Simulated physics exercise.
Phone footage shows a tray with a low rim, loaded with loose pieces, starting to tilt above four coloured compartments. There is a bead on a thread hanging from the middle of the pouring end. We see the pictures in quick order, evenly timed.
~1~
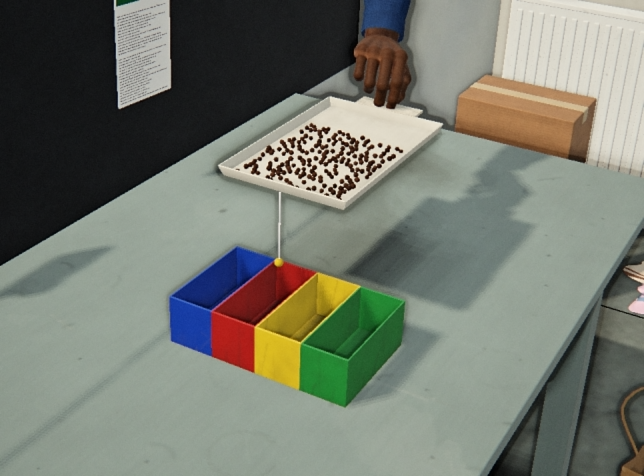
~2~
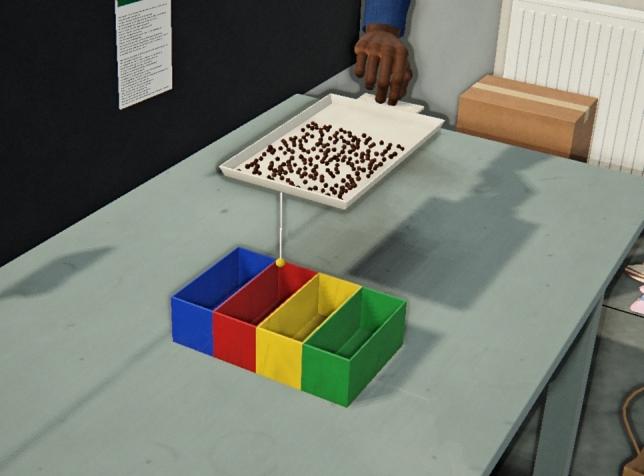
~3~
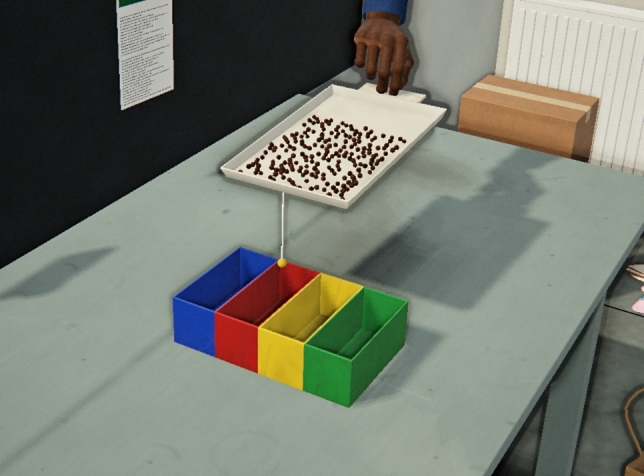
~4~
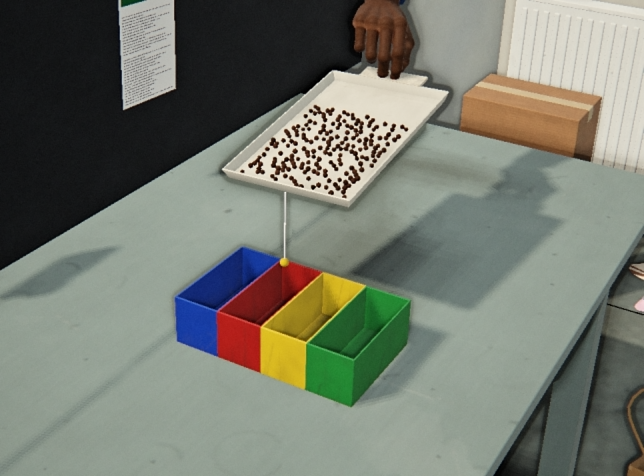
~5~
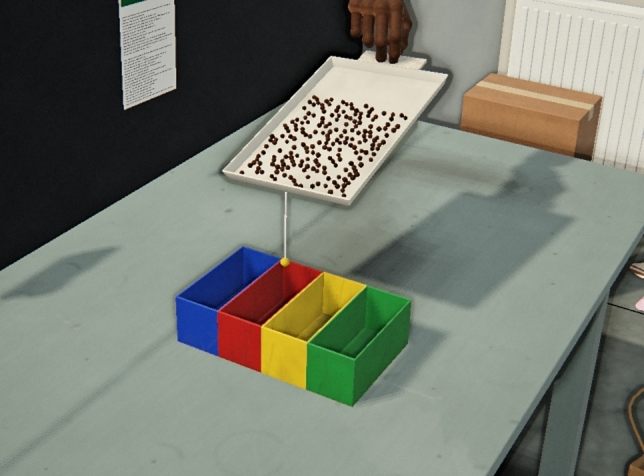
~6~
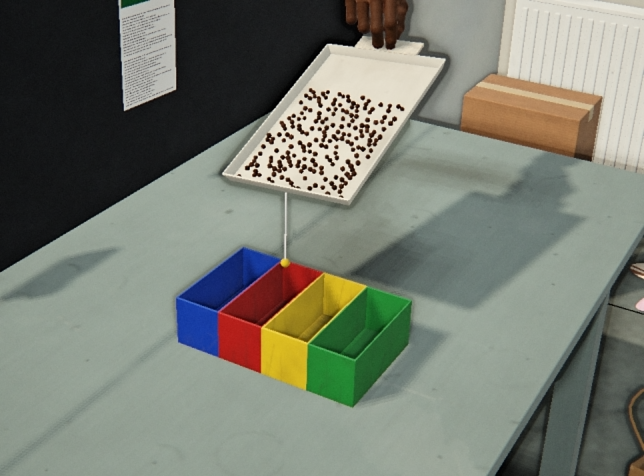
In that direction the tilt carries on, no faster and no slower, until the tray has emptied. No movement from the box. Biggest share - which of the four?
Blue.
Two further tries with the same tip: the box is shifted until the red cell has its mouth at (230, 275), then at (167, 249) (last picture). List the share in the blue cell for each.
First try: Roughly 20 per cent; second try: Roughly 0 per cent.
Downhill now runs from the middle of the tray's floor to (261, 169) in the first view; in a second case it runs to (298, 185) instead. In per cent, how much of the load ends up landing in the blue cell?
60 % and 20 %.
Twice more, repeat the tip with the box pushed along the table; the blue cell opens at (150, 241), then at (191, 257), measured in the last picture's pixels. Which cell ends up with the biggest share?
Run one gives the cell in yellow; run two gives the red one.
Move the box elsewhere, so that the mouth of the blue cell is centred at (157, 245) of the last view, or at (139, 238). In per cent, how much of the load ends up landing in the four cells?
In order, about 90 and 90 in a hundred.
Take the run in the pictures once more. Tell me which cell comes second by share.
The cell in red.
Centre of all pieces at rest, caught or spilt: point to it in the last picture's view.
About pixel (229, 320).
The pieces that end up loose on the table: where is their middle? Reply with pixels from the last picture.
Its middle is at roughly (185, 303).
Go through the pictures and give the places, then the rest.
Corners of the pouring end near (224, 165) and (344, 199), level; middle of the load near (323, 160), allspice berries; bead on its thread near (279, 262); blue cell near (191, 322); red cell near (233, 337); yellow cell near (278, 354); green cell near (324, 371), in the first frame.
Corners of the pouring end near (225, 166) and (345, 199), level; middle of the load near (324, 158), in the second frame.
Corners of the pouring end near (226, 167) and (346, 199), tipped barely, lowest at the left corner; middle of the load near (326, 155), in the third frame.
Corners of the pouring end near (228, 168) and (348, 197), tipped a little, lowest at the left corner; middle of the load near (327, 148), in the fourth frame.
Corners of the pouring end near (228, 169) and (347, 196), tipped a little, lowest at the left corner; middle of the load near (326, 143), in the fifth frame.
Corners of the pouring end near (228, 172) and (347, 196), tipped clearly, lowest at the left corner; middle of the load near (323, 140), near a quarter on the move; blue cell near (198, 323); red cell near (240, 338); yellow cell near (285, 354); green cell near (331, 371), in the sixth frame.
Shortly afterwards, tray tipped steeply; the bulk on the tray; only a few in the blue cell; only a few in the red cell; a little falling or outside the box.
Next, tray tipped past a quarter turn; only a few on the tray; near a third in the blue cell; near a quarter in the red cell; only a few in the yellow cell; near half falling or outside the box.
Some moments later, tray tipped past a quarter turn; near half in the blue cell; near a quarter in the red cell; only a few in the yellow cell; only a few in the green cell; near a quarter falling or outside the box.
In the end, tray tipped past a quarter turn; near half in the blue cell; near a quarter in the red cell; only a few in the yellow cell; only a few in the green cell; near a quarter outside the box.
